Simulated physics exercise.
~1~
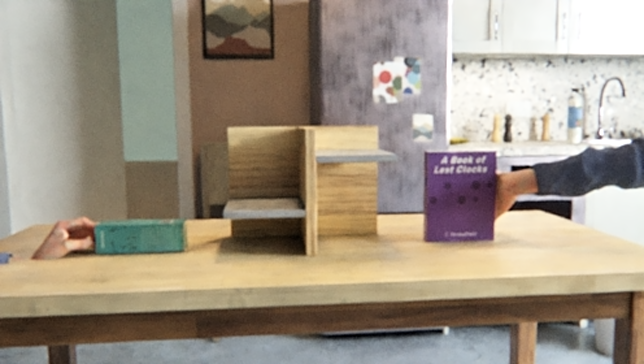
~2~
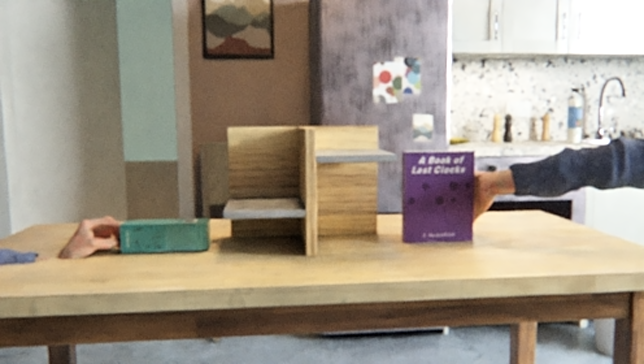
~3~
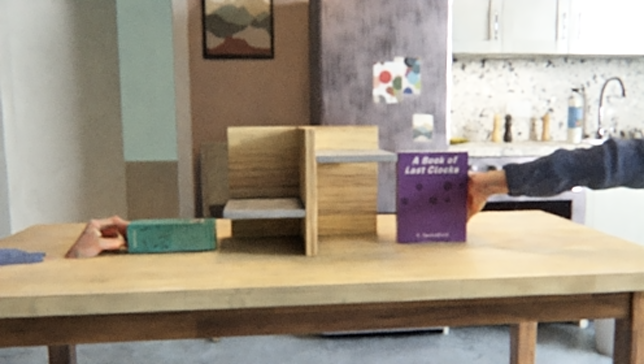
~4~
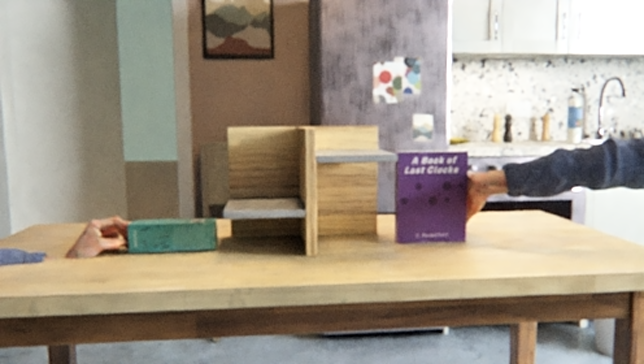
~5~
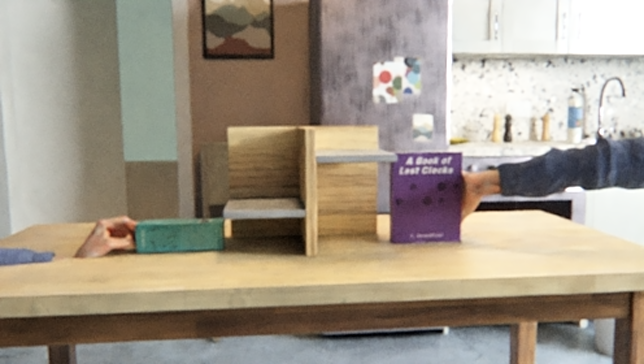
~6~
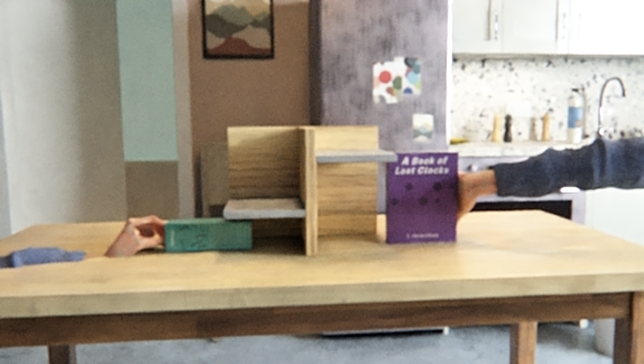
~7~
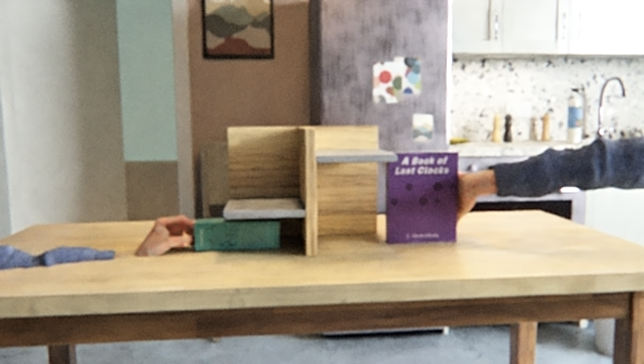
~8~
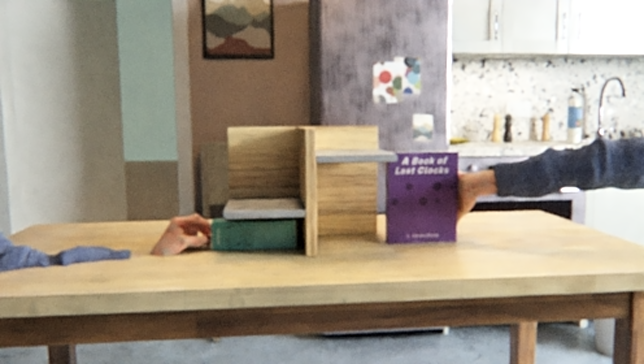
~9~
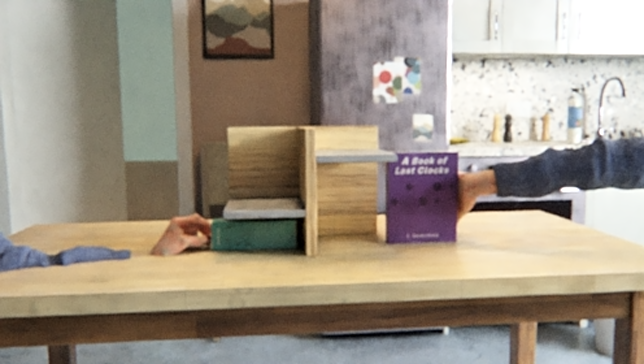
On a kitchen table, hands slide a green box under a shelf and a purple book against its right side.
